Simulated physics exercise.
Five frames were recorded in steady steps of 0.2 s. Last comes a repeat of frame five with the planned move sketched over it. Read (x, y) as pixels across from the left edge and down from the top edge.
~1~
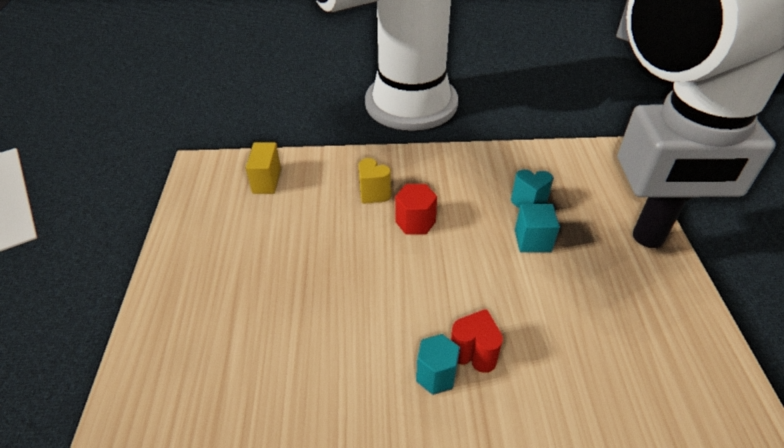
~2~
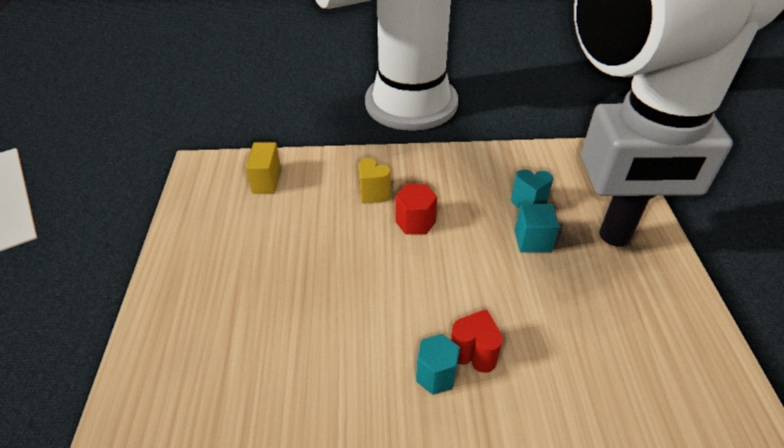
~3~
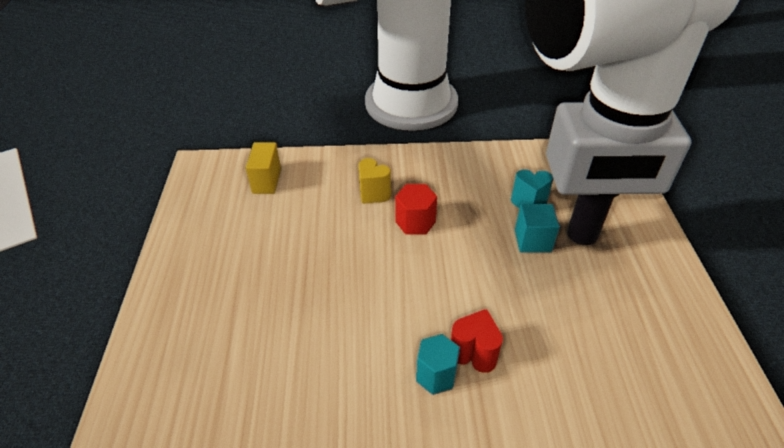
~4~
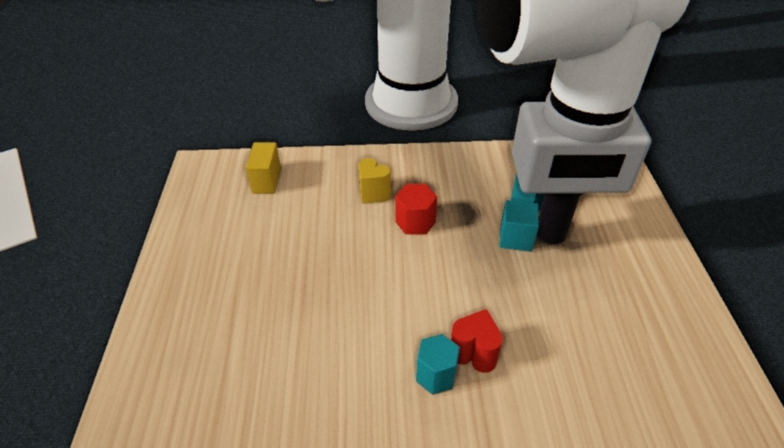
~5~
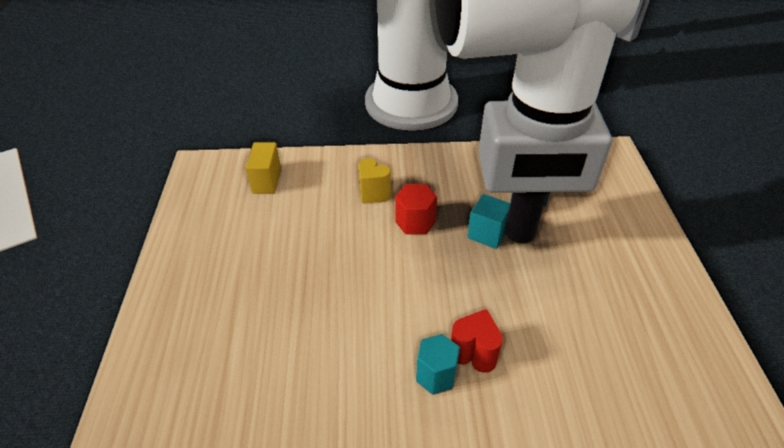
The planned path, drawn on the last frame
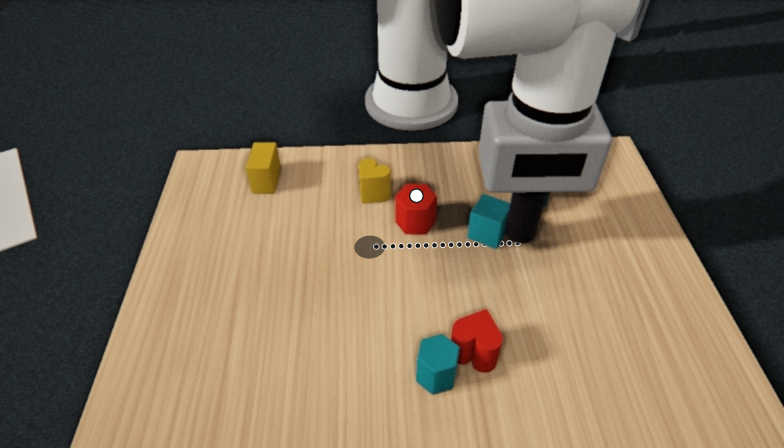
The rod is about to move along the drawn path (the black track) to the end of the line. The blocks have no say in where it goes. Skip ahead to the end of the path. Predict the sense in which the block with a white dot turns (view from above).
It turns round anticlockwise.
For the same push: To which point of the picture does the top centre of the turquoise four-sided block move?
I predict (445, 196).
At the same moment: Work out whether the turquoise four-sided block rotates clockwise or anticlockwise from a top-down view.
My prediction: CW.
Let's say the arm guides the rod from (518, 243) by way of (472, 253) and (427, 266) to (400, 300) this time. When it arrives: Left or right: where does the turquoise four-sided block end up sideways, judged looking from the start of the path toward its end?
Displaced right.
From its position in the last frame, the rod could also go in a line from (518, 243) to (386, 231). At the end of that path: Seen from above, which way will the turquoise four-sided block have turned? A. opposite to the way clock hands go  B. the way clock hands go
Correct choice: B.
The drawn path runs straight from (518, 243) to (370, 247); the dot is on the red hexagonal block.
On the path given first. One third of the way, rod at (470, 234); red hexagonal block at (410, 193), turned 15° anticlockwise; turquoise four-sided block at (451, 199), turned 40° clockwise.
Two thirds of the way, rod at (419, 235); red hexagonal block at (409, 192), turned 25° anticlockwise; turquoise four-sided block at (445, 196), turned 60° clockwise.
At the end, rod at (369, 236); red hexagonal block at (409, 192), turned 25° anticlockwise; turquoise four-sided block at (445, 196), turned 60° clockwise; turquoise heart not moved.
